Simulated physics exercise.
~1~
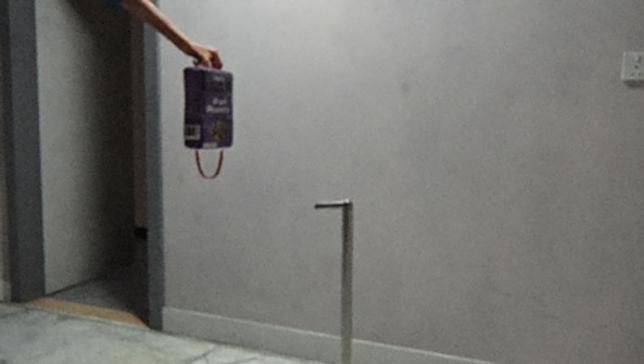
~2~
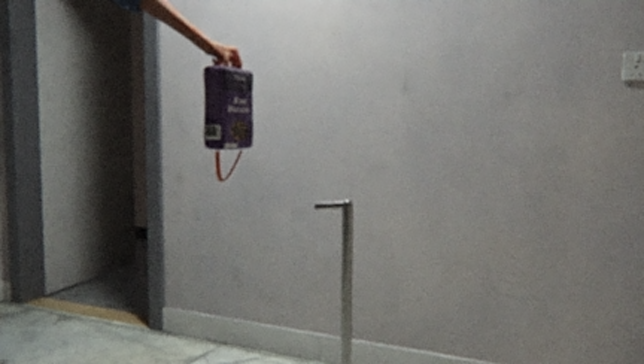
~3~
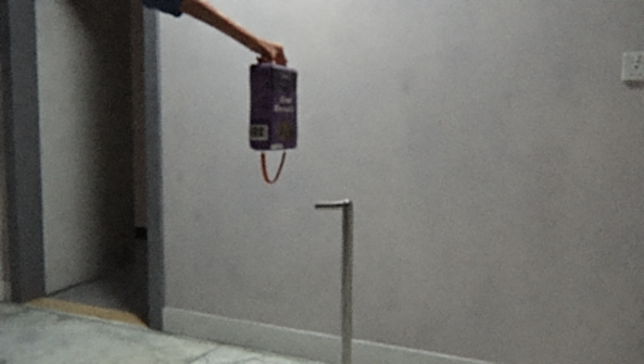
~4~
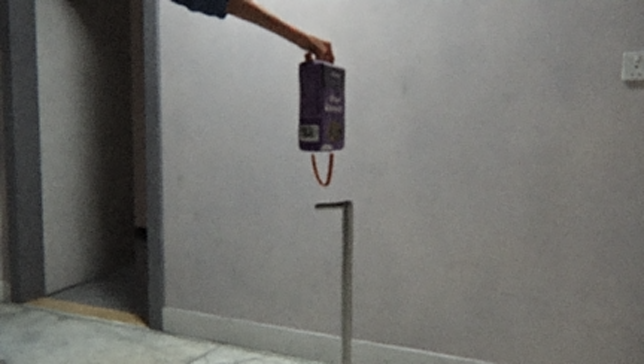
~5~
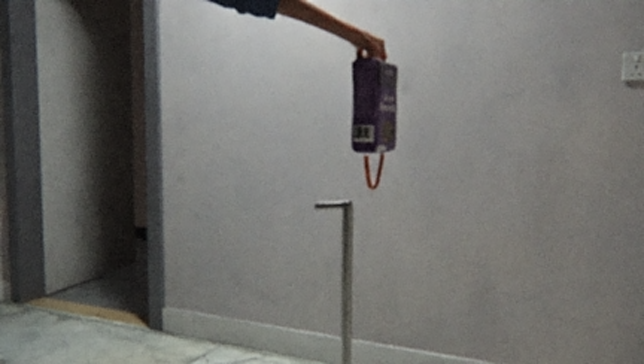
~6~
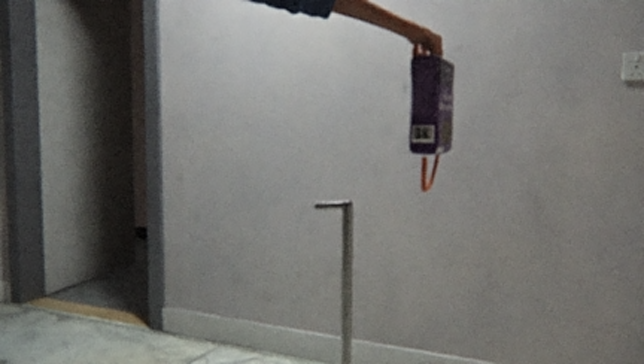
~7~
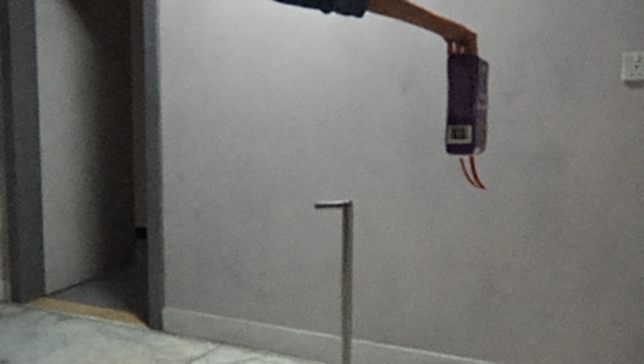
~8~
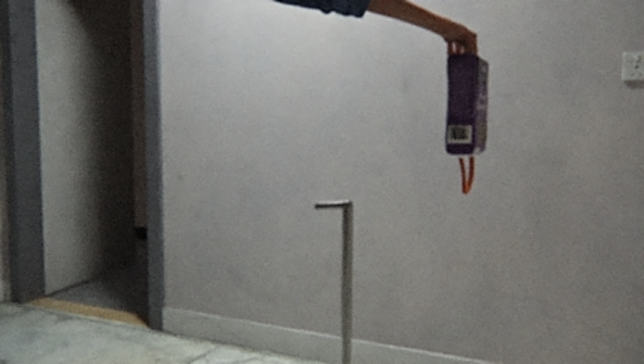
A purple bag with an orange-red loop dangling beneath it was carried by a hand from left to right, passing above a thin post with a sideways hook without catching, and it ended up held still in the air to the right of the post.
